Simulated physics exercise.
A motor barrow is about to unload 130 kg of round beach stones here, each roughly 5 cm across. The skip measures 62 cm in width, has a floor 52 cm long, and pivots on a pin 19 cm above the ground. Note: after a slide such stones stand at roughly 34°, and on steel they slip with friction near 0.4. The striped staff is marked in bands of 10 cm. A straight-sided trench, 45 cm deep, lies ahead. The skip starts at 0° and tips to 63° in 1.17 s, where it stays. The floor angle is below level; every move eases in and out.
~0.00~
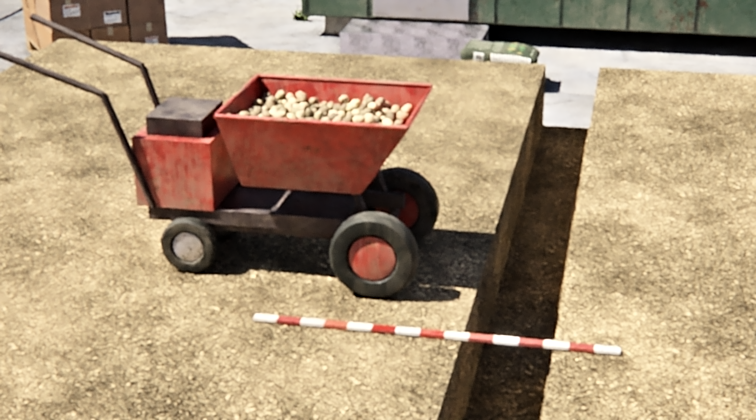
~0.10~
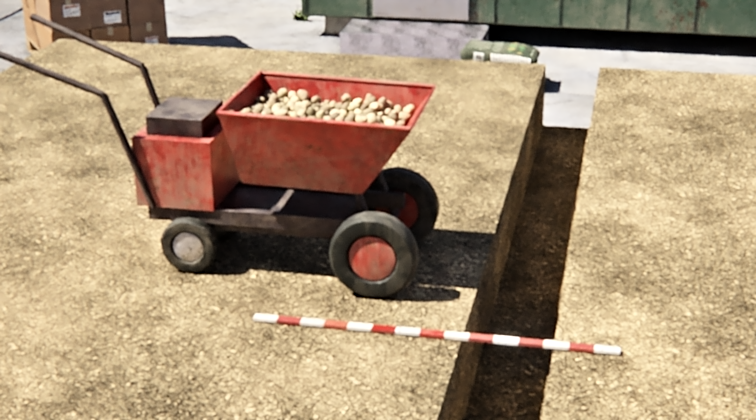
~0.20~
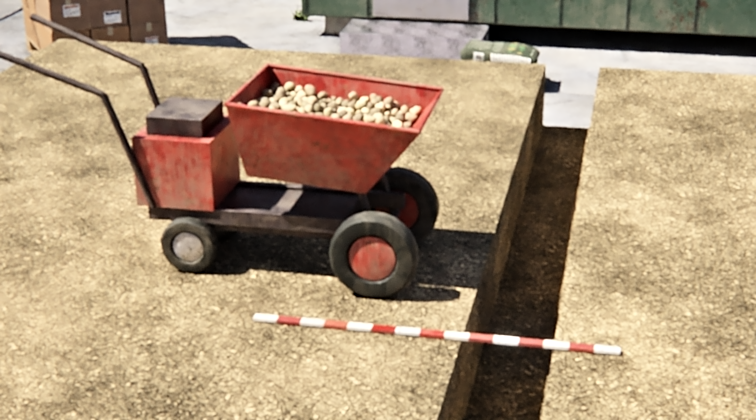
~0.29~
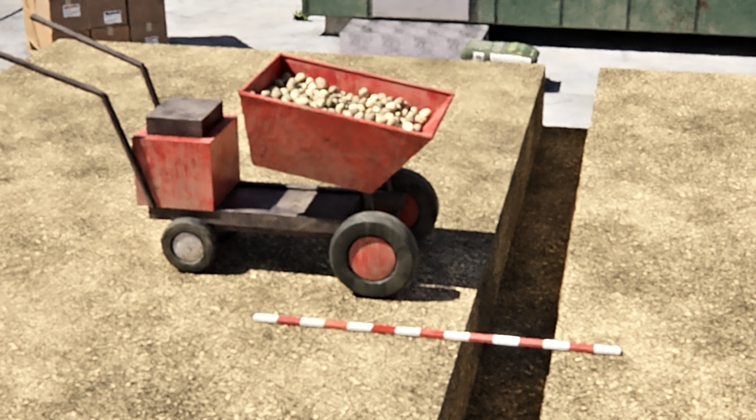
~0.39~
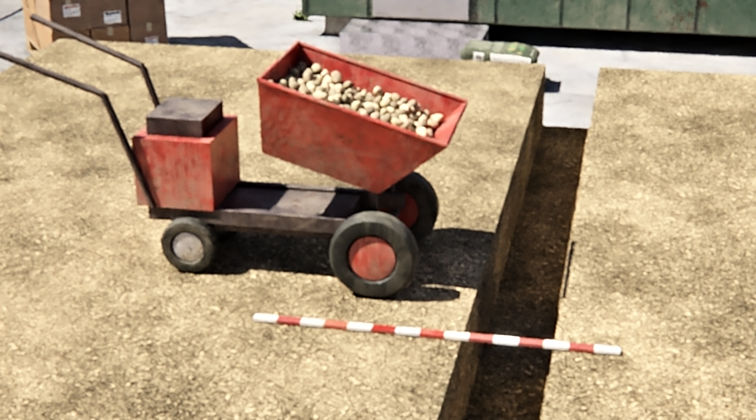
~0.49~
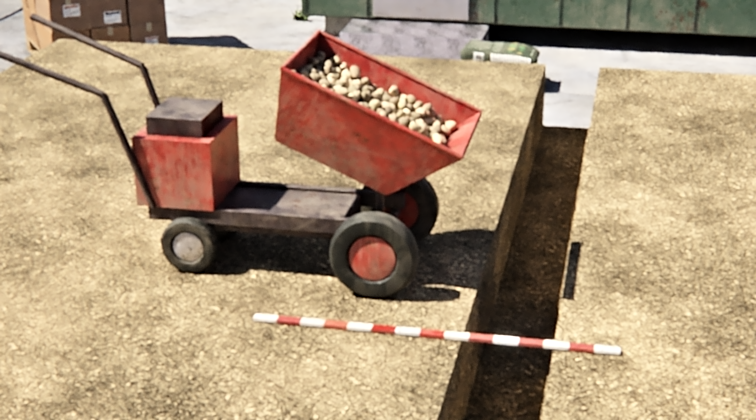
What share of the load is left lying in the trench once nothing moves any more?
About 46 per cent.
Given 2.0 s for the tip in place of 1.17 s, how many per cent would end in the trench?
It'd be some 55 per cent.
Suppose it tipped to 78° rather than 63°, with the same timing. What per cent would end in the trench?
It would come to about 50 percent.
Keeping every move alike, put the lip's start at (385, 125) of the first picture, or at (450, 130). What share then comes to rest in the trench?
First spot about 60, second spot about 15 per cent.
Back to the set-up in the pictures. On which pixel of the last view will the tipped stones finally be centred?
Look at roughly (554, 345).
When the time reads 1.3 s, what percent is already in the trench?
Close to 15 per cent at that time.
After 0.9 s the floor is at 53°; 100 % in the skip; the foremost stones are at (499, 184).
After 1.3 s the floor is at 63°; 75 % in the skip, 13 % in the trench, 12 % past the trench; the foremost stones are at (611, 288).
After 1.6 s the floor is at 63°; 46 % in the skip, 18 % in the trench, 36 % past the trench; the foremost stones are at (736, 301).
After 3.6 s the floor is at 63°; 17 % in the skip, 46 % in the trench, 37 % past the trench; the foremost stones are past the picture's edge.
